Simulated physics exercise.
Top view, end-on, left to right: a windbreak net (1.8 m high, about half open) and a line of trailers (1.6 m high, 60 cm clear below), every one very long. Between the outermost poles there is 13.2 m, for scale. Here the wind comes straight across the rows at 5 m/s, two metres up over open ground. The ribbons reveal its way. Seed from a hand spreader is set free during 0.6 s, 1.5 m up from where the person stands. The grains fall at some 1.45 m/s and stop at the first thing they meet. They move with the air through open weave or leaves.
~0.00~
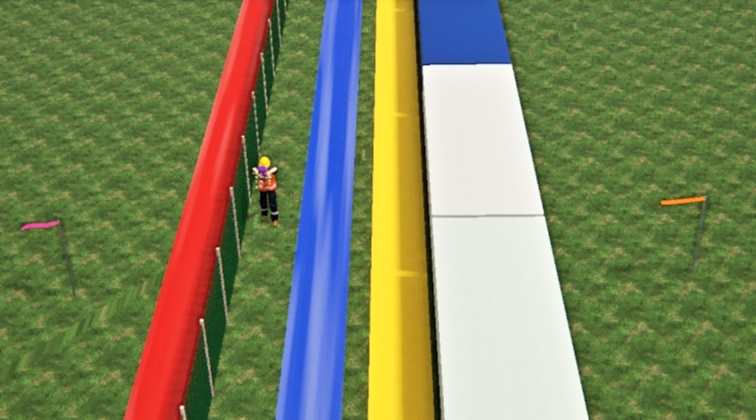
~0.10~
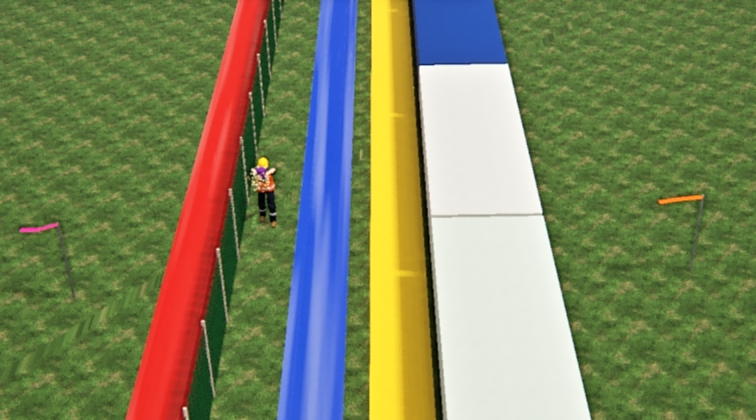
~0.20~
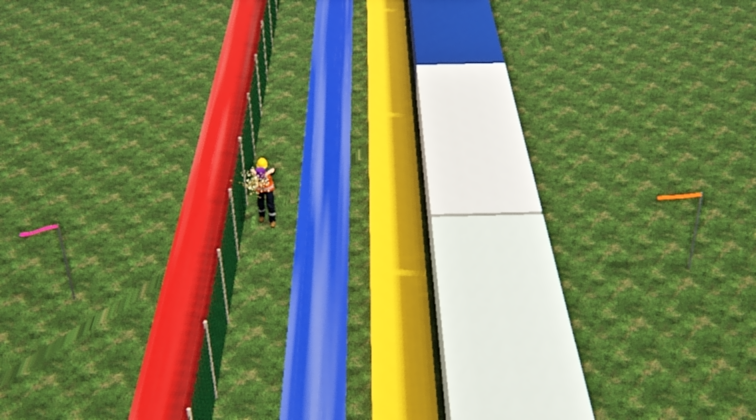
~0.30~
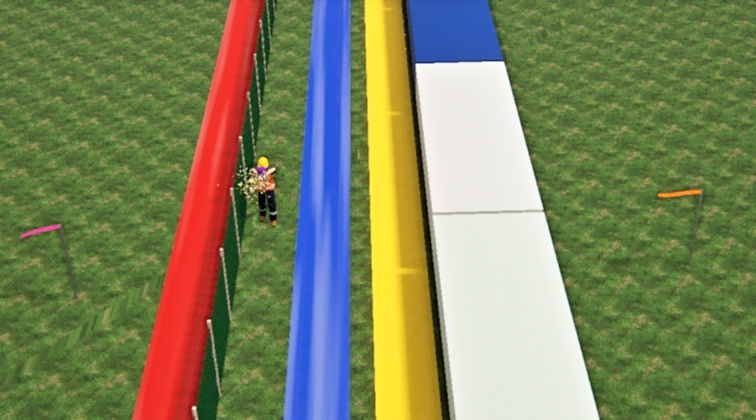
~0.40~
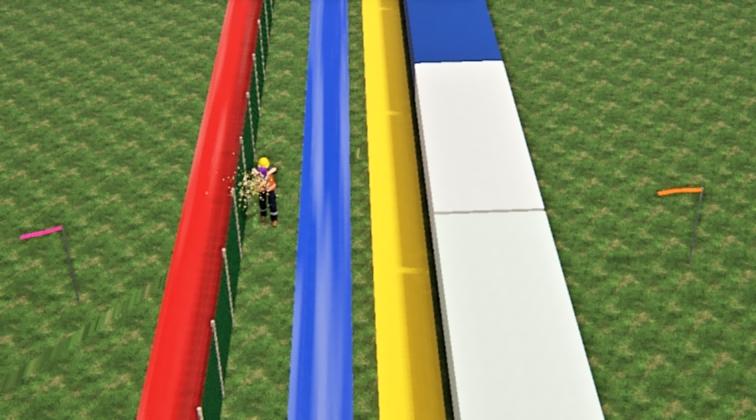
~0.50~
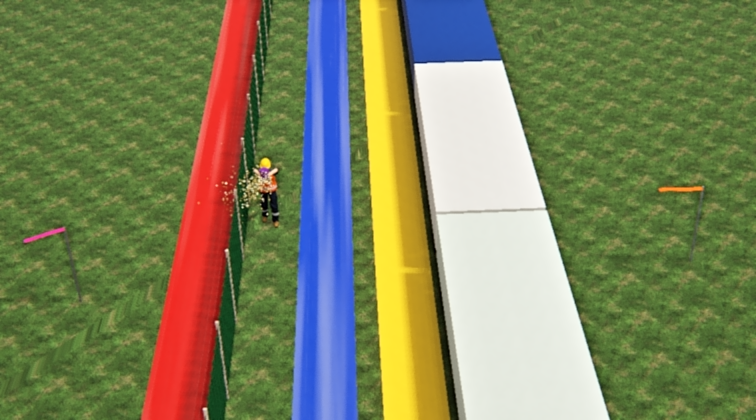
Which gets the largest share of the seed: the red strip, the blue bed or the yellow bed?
The red one.
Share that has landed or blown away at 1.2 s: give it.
Roughly 20 per cent.
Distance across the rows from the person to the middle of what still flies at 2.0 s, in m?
Roughly 2.0 metres.
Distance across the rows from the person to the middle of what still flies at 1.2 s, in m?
I'd put it at close to 1.0 metres.
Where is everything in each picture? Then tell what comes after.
The first frame shows the left ribbon ends at (22, 229), leaning 75 degrees to the left, the seed in the air spans x = 255 to 270 around y = 180 and it comes from (263, 177).
The second frame shows the right ribbon ends at (660, 202), leaning 85 degrees to the left, the seed in the air spans x = 250 to 270 around y = 180, the yellow one passes (398, 273), the red one passes (192, 276) and the blue one passes (320, 274).
The third frame shows the left ribbon ends at (20, 234), leaning 75 degrees to the left, the seed in the air spans x = 245 to 270 around y = 185 and the top of the line of trailers crosses (479, 171).
The fourth frame shows the right ribbon ends at (659, 195), leaning 85 degrees to the left, the seed in the air spans x = 240 to 270 around y = 185, the yellow one passes (396, 207), the red one passes (206, 213) and the blue one passes (324, 209).
The fifth frame shows the left ribbon ends at (21, 238), leaning 75 degrees to the left and the seed in the air spans x = 230 to 270 around y = 185.
The sixth frame shows the right ribbon ends at (660, 190), leaning 90 degrees to the left, the seed in the air spans x = 225 to 270 around y = 185 and the top of the windbreak net crosses (238, 170).
After 1.2 s, 21 % is no longer flying here, and 0 % lies on the yellow bed, 14 % on the red strip and 0 % on the blue bed; the middle of what still flies is 0.6 m above the low ground, near (218, 216).
After 2.0 s, 83 % is no longer flying here, and 0 % lies on the yellow bed, 62 % on the red strip and 0 % on the blue bed; the middle of what still flies is 0.5 m above the low ground, near (176, 224).
After 3.5 s, 98 % is no longer flying here, and 0 % lies on the yellow bed, 66 % on the red strip and 0 % on the blue bed.
After 8.0 s, 100 % is no longer flying here, and 0 % lies on the yellow bed, 66 % on the red strip and 0 % on the blue bed.
After 45.0 s, 100 % is no longer flying here, and 0 % lies on the yellow bed, 66 % on the red strip and 0 % on the blue bed.
